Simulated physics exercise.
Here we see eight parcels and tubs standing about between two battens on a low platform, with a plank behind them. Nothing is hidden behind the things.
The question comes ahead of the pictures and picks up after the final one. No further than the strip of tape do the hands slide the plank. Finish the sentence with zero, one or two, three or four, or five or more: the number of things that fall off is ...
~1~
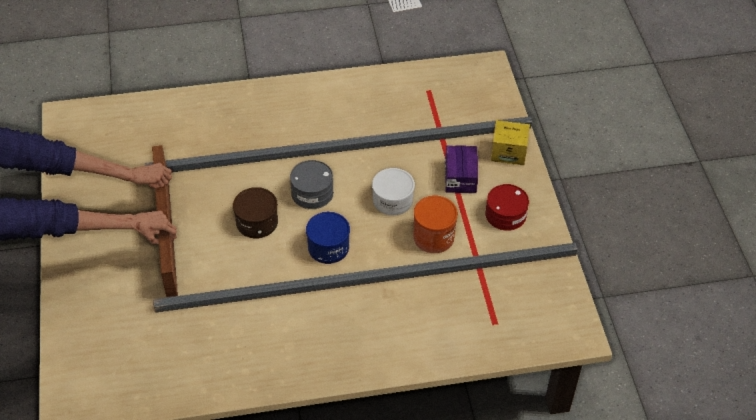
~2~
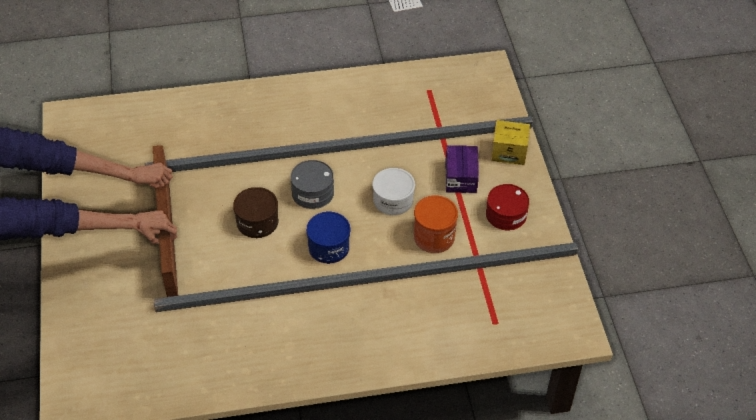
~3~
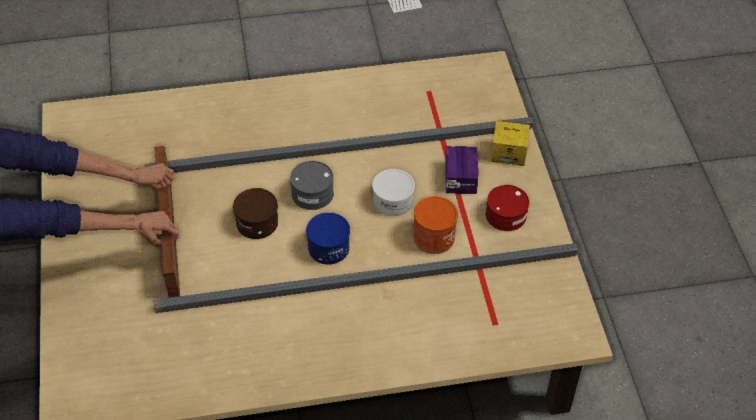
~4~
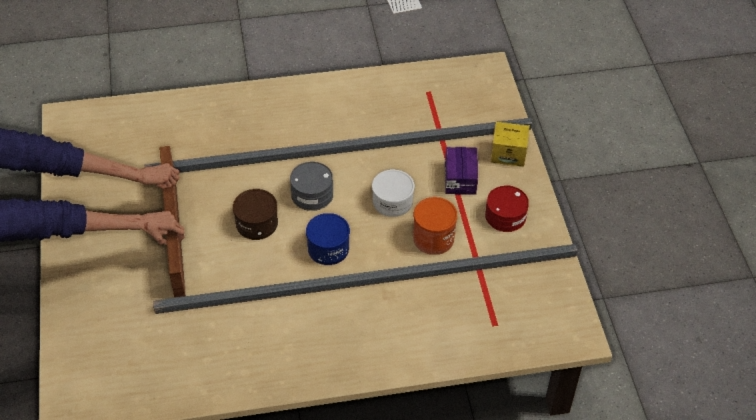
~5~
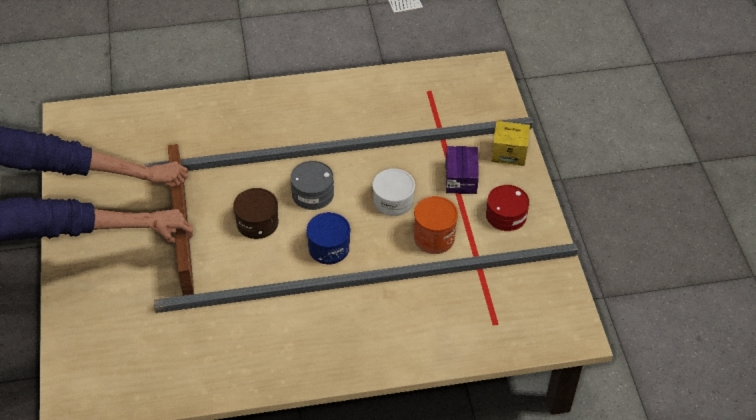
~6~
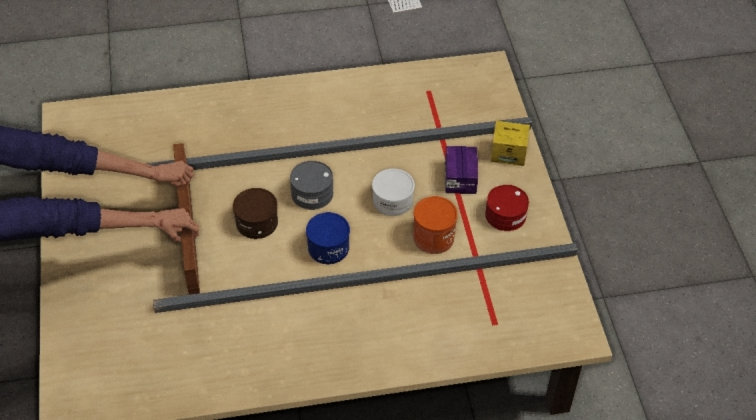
The number of things that fall off is one or two.
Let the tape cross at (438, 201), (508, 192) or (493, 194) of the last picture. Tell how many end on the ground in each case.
Counts per try: 0; 5; 3.
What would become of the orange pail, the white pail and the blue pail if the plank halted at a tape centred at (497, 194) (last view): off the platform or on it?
Looking at each in turn, the orange pail is gone, the white pail is gone, and the blue pail is still there.
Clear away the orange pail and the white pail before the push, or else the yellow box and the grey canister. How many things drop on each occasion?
Well, the first time you'd get 0, and the next time 0.
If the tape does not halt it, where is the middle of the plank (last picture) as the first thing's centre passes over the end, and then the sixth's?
Roughly (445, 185) for the earlier crossing, roughly (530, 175) for the later one.
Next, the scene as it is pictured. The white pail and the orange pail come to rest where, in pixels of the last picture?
In the last picture the white pail sits at (519, 180) while the orange pail sits at (534, 224).
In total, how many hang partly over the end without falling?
Number: 2.
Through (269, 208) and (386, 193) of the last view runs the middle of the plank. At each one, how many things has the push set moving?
By the first moment it's 2, by the second it's 6.
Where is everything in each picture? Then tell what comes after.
The first picture shows yellow box (510, 143); red canister (507, 207); purple parcel (462, 169); plank (165, 221); tape (459, 198).
The second picture shows red canister (507, 207); plank (165, 221).
The third picture shows purple parcel (462, 170); white pail (393, 193).
The fourth picture shows yellow box (510, 144); brown pail (256, 215).
The fifth picture shows red canister (507, 208); grey canister (312, 185).
The sixth picture shows yellow box (510, 143); red canister (507, 208); purple parcel (461, 170); plank (186, 219); tape (459, 198).
Soon after, none off yet; yellow box at rest near (510, 143); red canister at rest near (507, 208); purple parcel at rest near (461, 170).
After that, none off yet; yellow box at rest near (510, 143); red canister at rest near (507, 208); purple parcel moving near (464, 169).
In the end, the number that fall off is one or two; gone, yellow box.
